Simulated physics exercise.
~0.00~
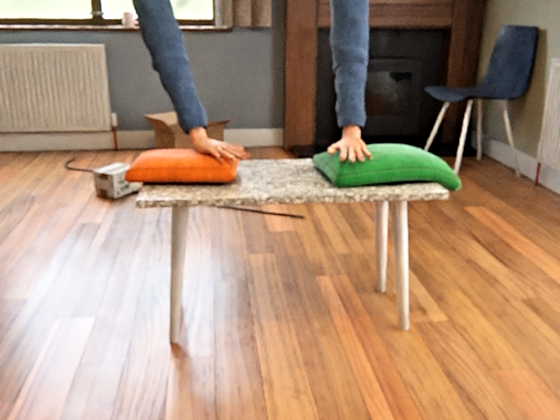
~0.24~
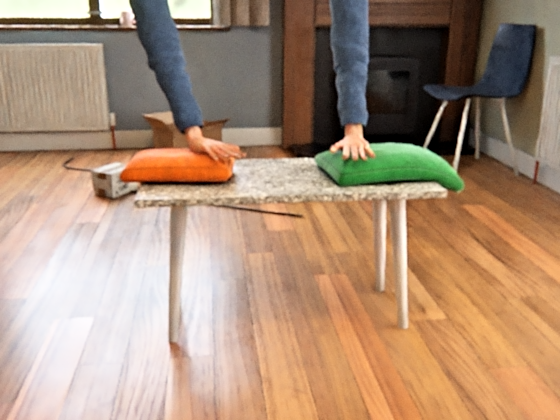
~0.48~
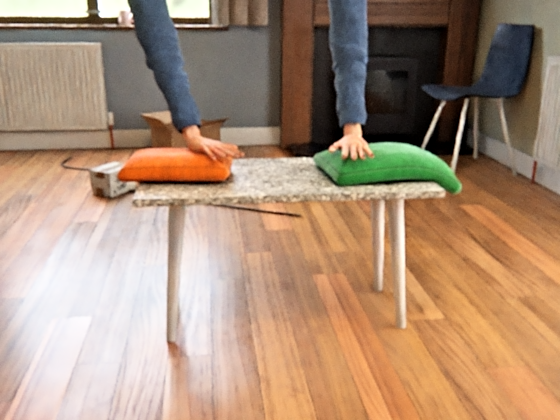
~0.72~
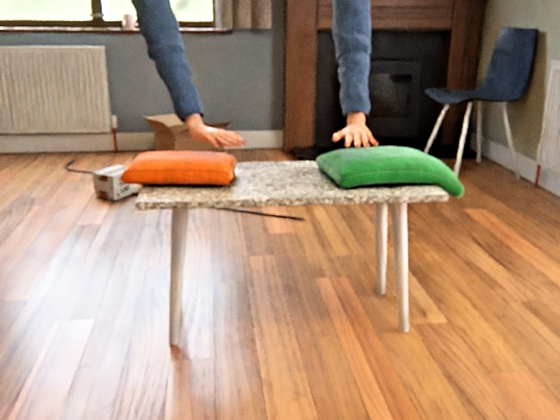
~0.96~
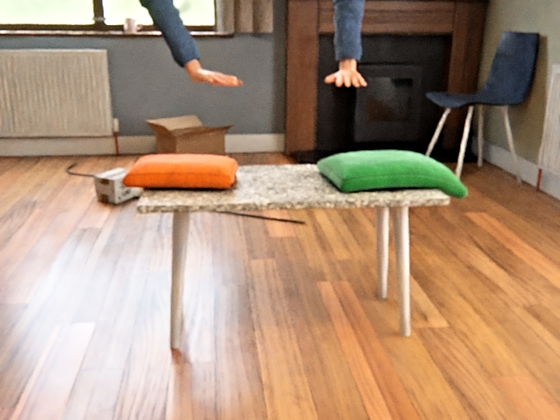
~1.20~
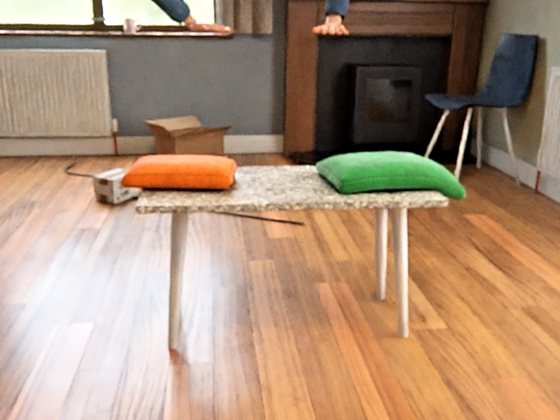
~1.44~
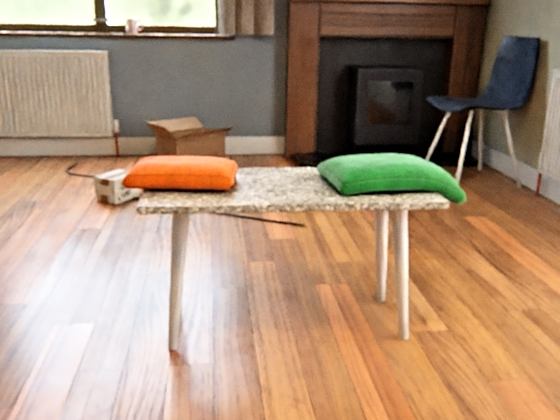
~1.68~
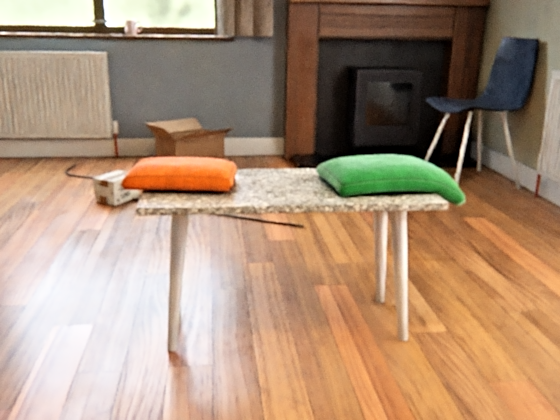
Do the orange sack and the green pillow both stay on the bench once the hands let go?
Yes, both stay on top. The orange sack rests at the left end and the green pillow at the right.
